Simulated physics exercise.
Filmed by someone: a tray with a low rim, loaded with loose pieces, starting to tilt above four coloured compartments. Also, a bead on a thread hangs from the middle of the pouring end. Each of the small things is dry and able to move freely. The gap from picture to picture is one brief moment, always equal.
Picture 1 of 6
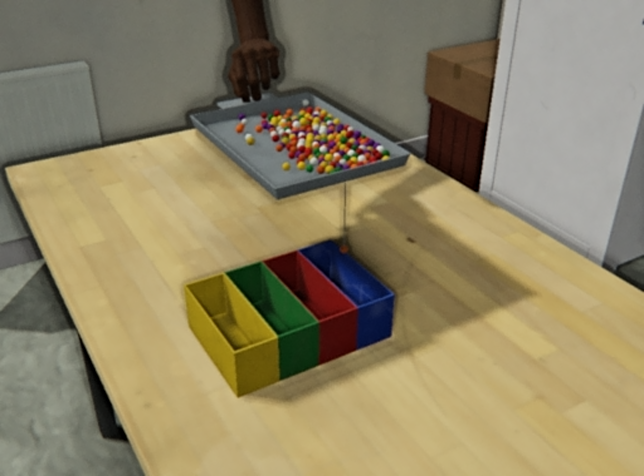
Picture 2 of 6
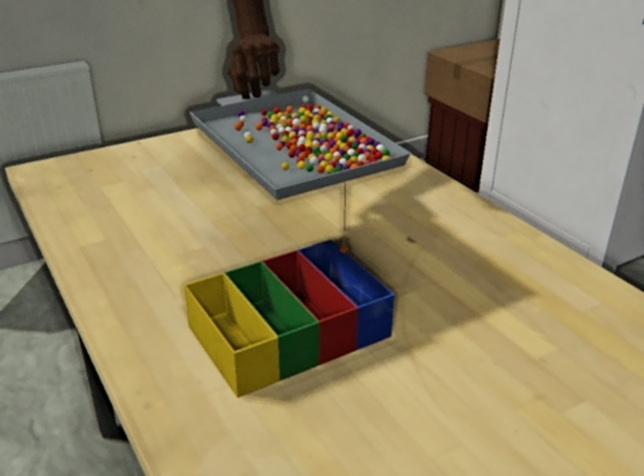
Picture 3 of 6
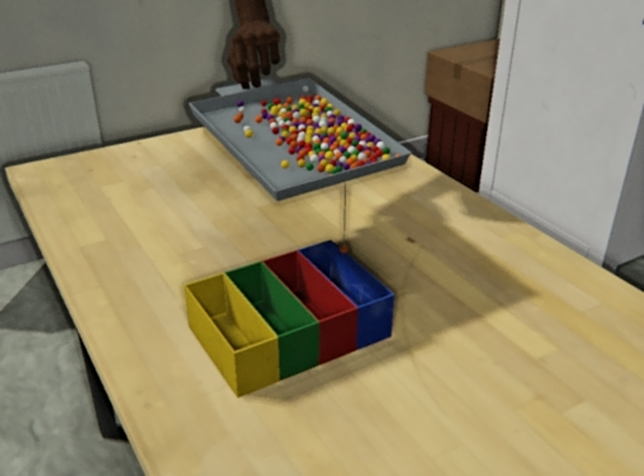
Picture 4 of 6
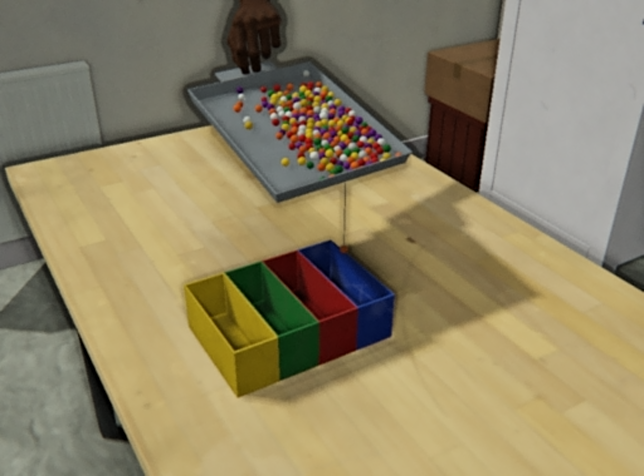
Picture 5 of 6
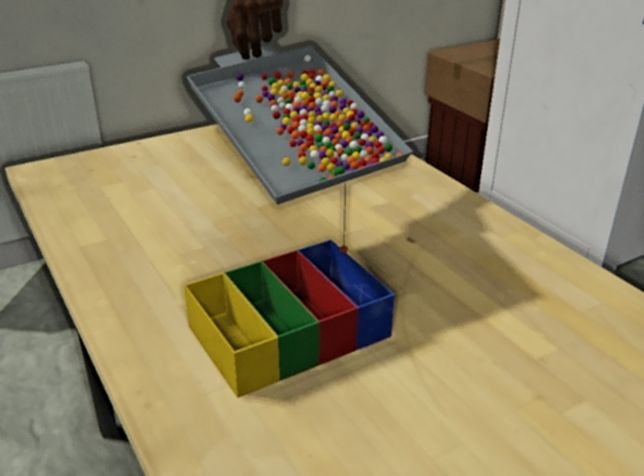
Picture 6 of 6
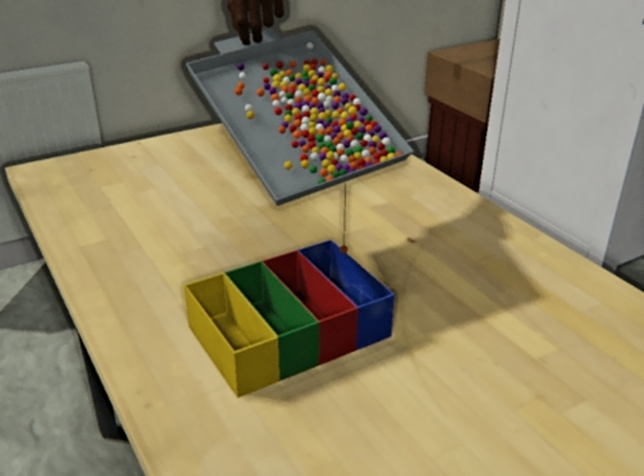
To begin with, a dark hand is at the far end of a grey tray of colourful beads, held nearly level above yellow, green, red and blue compartments on a wooden table. Gradually the far end rises and the tray tilts more steeply, its near edge dipping slightly leftward, while the beads shift slightly.
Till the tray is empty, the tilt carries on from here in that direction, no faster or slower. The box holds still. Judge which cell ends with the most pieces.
The red cell ends with the most.
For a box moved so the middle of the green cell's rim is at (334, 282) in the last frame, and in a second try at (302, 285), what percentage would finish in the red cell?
About 10% on the first try and 20% on the second.
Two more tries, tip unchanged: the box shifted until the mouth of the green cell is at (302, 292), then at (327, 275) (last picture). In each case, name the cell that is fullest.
Well, the first time it's that green cell, and the second time it's the cell in yellow.
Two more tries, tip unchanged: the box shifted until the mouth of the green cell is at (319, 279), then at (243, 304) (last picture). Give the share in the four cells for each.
90 per cent, then 80 per cent.
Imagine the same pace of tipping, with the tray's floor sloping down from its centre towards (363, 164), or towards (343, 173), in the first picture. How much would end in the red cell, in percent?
The first try gives close to 0 per cent, the second close to 10 per cent.
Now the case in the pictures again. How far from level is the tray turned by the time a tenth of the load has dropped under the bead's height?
I'd put it at about 70 degrees.
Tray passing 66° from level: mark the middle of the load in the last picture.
In the last view, the load is centred close to (324, 180).
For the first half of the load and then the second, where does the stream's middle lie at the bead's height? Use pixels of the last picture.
First roughly (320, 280), then roughly (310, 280).
Shortly afterwards, tray tipped steeply; the bulk on the tray; only a few in the green cell; only a few in the blue cell; only a few in the red cell; near a quarter falling or outside the box.
Next, tray tipped past a quarter turn; only a few on the tray; near a third in the red cell; near a quarter in the green cell; near a quarter in the blue cell; only a few in the yellow cell; near a quarter falling or outside the box.
Some moments later, tray tipped past a quarter turn; near half in the red cell; near a quarter in the green cell; near a quarter in the blue cell; only a few in the yellow cell; a little falling or outside the box.
In the end, tray tipped past a quarter turn; near half in the red cell; near a quarter in the green cell; near a quarter in the blue cell; only a few in the yellow cell; a little outside the box.
